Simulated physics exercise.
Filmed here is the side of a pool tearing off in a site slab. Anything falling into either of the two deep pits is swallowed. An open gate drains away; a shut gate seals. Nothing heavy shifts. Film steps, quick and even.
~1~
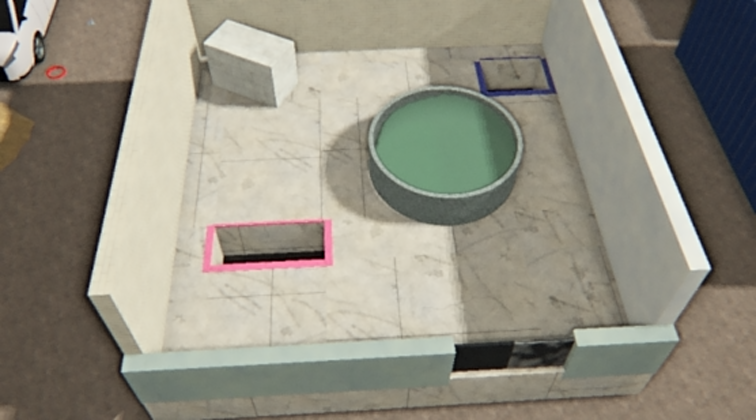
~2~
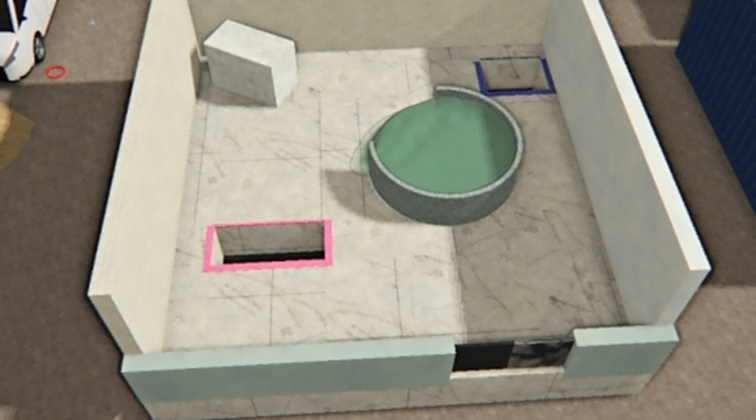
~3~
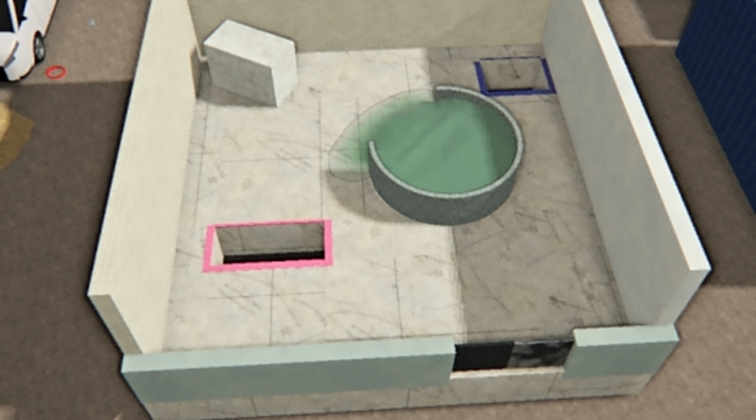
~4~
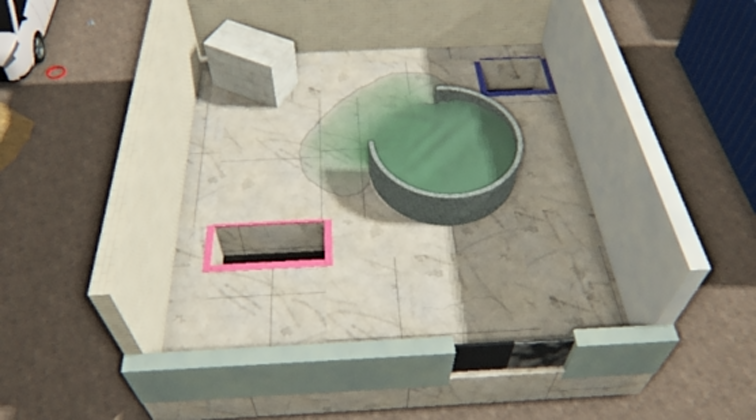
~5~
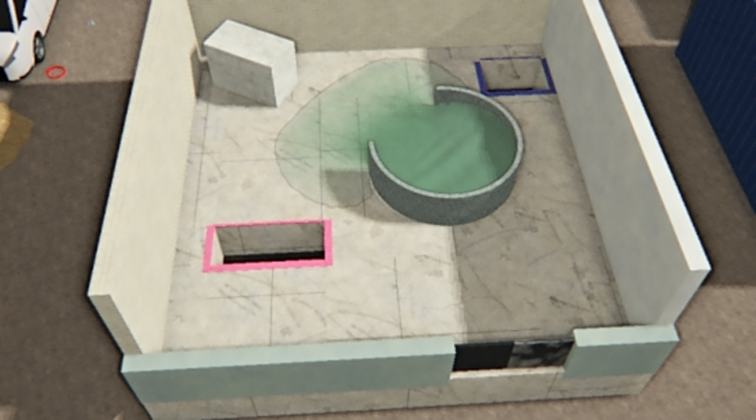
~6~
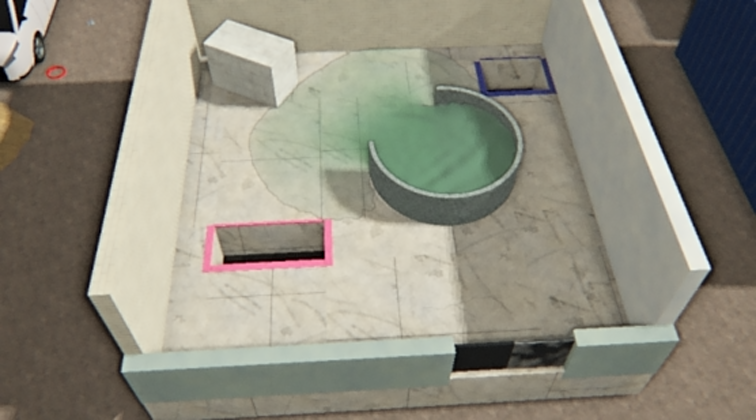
Green water pours through a gap that opens in the upper-left side of a round, grey-walled pool, spreading leftward and toward the back wall across the pale slab in a widening sheet, nearing the white block and pink-edged opening.
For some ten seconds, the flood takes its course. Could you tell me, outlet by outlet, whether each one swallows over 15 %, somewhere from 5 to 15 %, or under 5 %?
At the end, I'd say the gate drains very little - not reaching five per cent, I'd say the blue pit drains a lot - upwards of fifteen per cent, I'd say the pink pit drains a lot - upwards of fifteen per cent.
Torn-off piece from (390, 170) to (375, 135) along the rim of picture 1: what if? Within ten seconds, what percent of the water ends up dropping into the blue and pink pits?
Blue 0 %, pink 40 %.
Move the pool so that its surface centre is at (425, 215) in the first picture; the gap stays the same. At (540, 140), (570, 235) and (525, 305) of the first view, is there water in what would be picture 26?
Taking them as they were asked, they come out bone dry, bone dry, bone dry.
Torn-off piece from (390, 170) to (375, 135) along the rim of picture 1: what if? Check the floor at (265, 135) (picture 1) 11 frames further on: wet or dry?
Lab note: Point recorded as inundated.
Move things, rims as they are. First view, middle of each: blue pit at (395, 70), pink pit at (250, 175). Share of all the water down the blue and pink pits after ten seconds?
Breakdown: Blue 40%, pink 30%.
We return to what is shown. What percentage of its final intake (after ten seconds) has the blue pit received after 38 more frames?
About 55 %.
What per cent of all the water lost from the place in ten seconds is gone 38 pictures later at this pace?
By my reckoning, 50 %.
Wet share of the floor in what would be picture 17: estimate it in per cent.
Around 35 percent.
A moment on, water covers 35 % of the floor; the gate 0 %, the blue pit 0 %, the pink pit 0 %.
Next, water covers 35 % of the floor; the gate 0 %, the blue pit 0 %, the pink pit 0 %.
Then, water covers 45 % of the floor; the gate 0 %, the blue pit 3 %, the pink pit 2 %.
Later, water covers 65 % of the floor; the gate 0 %, the blue pit 10 %, the pink pit 13 %.
In the end, water covers 85 % of the floor; the gate 0 %, the blue pit 19 %, the pink pit 27 %.
